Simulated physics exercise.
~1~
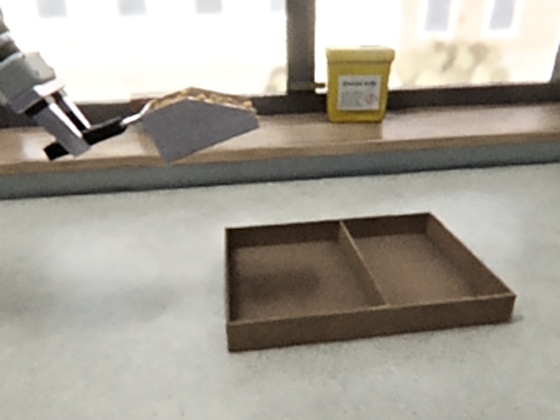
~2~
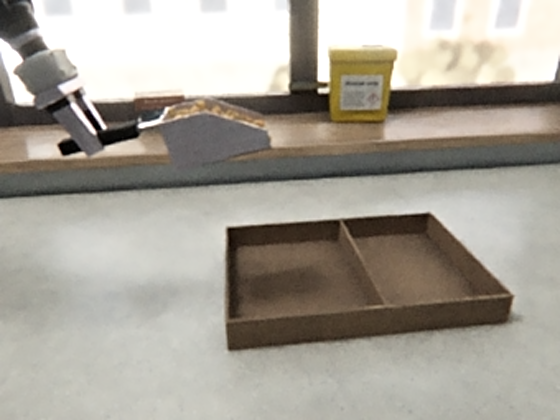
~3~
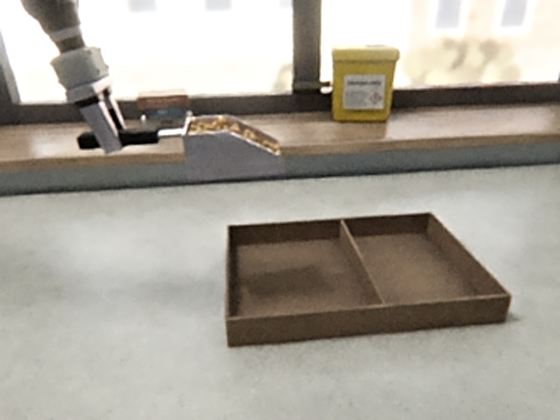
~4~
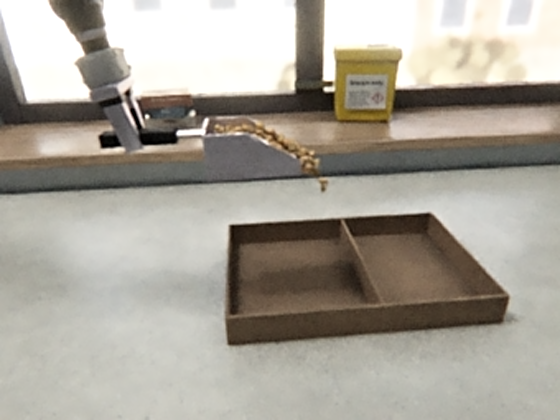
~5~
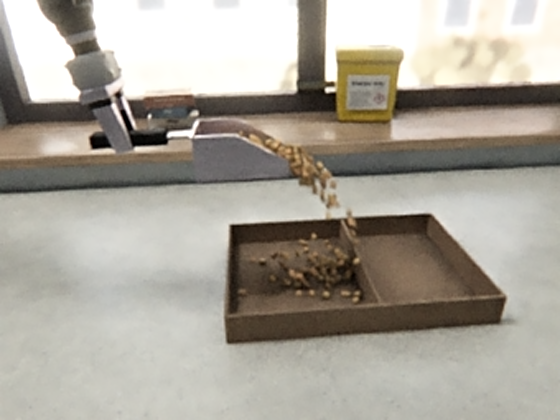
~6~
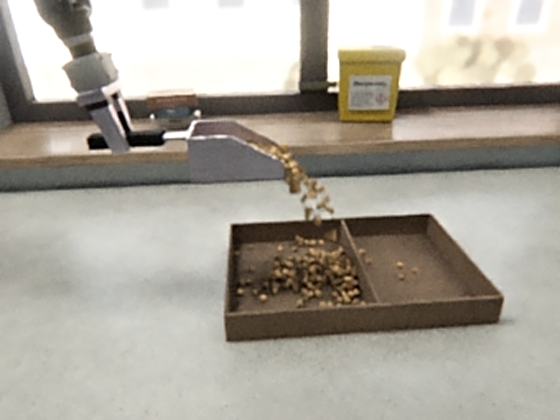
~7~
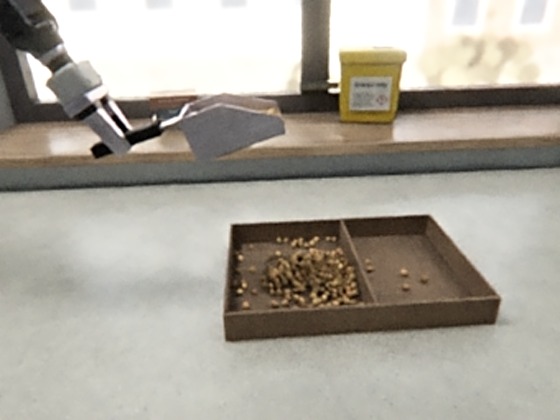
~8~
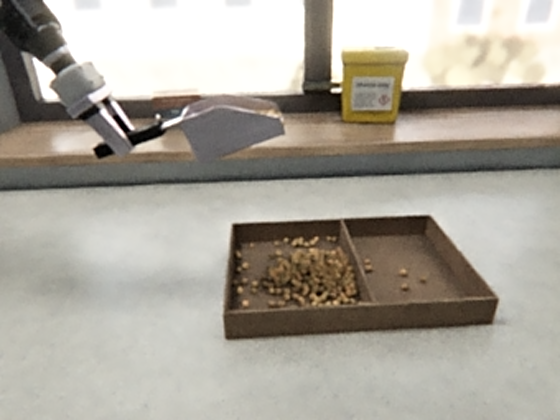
On a pale grey surface beside a bright window, a robot arm holds a grey scoop of small tan pieces near a brown tray split into two parts, with a yellow tub on the sill behind. The arm moves the scoop to the right and tips its front downward. Pieces spill over the lip in a curving stream, landing mostly in the left part of the tray, while a few reach the right part. The scoop then tilts back up and the stream stops. It ends held still, with a loose heap on the left and only a few scattered pieces on the right.
